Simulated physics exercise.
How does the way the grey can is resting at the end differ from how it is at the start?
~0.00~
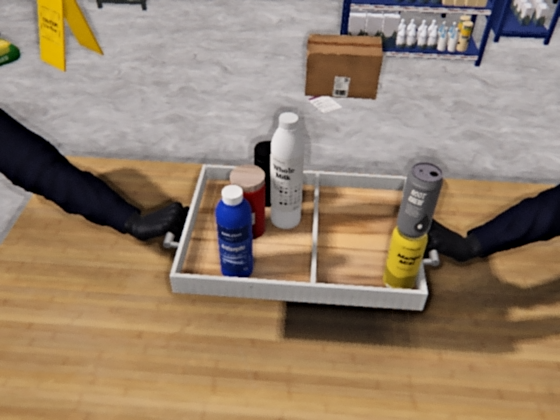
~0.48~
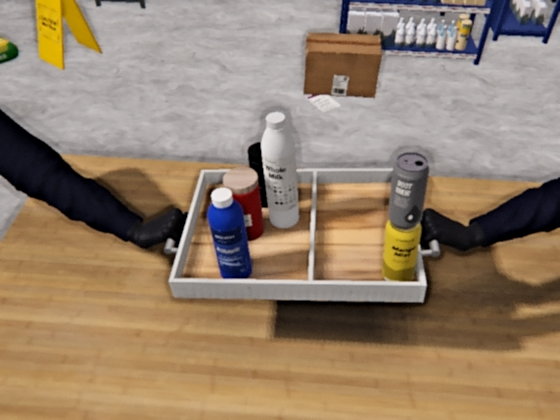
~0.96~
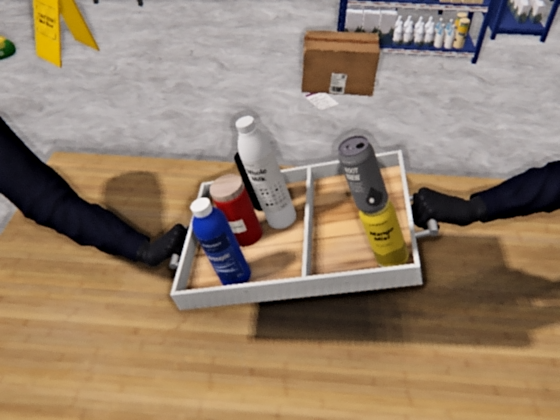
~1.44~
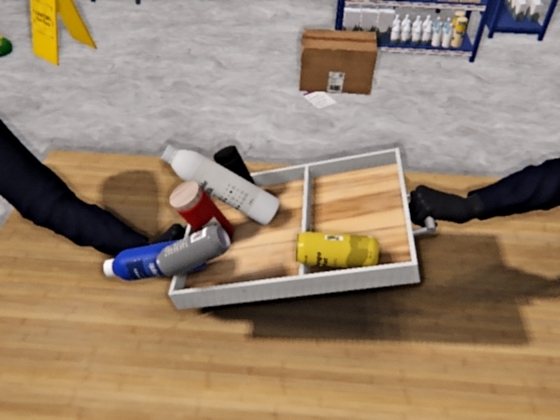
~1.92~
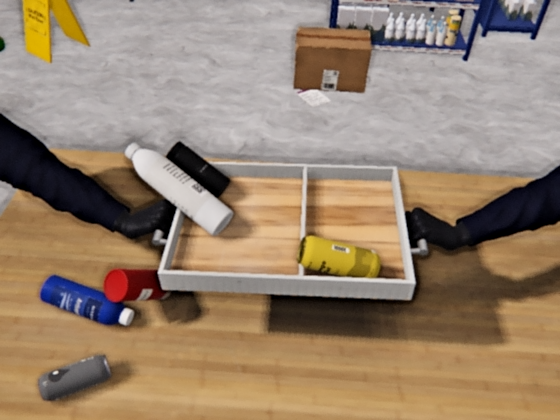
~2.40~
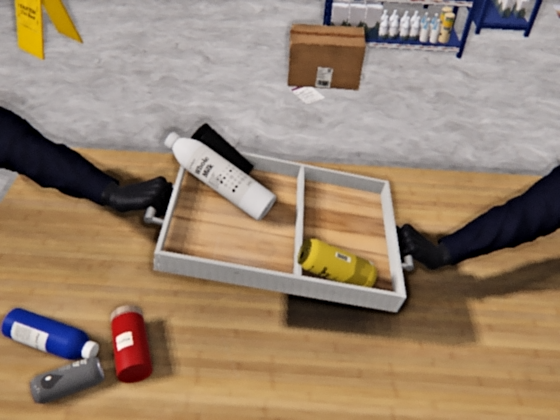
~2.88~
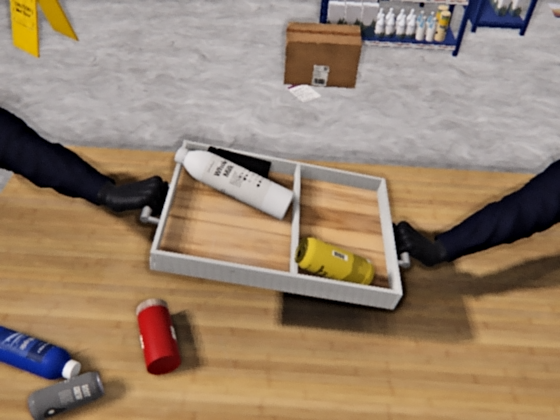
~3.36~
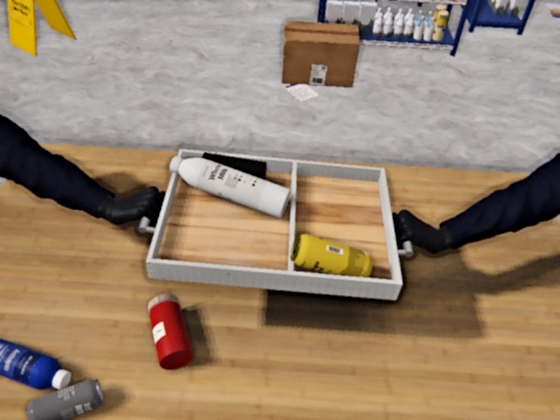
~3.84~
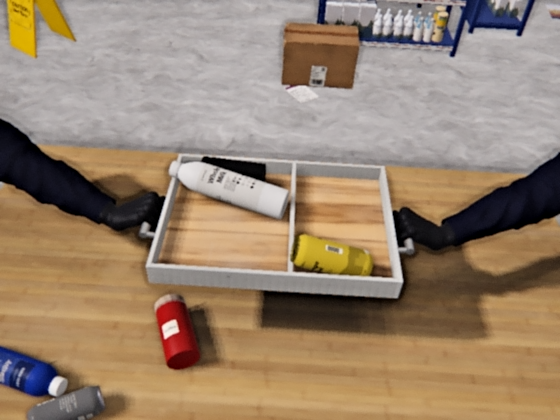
At the start the grey can is upright at the right side of the tray, but by the end it is lying on its side on the table at the lower left.
At first, two black-gloved hands hold a white-rimmed tray over a wooden table, with a blue bottle, white bottle, red jar and black jar standing on the left and a grey can and yellow can on the right. The tray dips to the left, and the containers lean and topple. The blue bottle, red jar and grey can go over the left side onto the table. The hands then tip the tray the other way, right side down, before levelling it. The white bottle, black jar and yellow can end up lying inside, while the other three lie on the table.
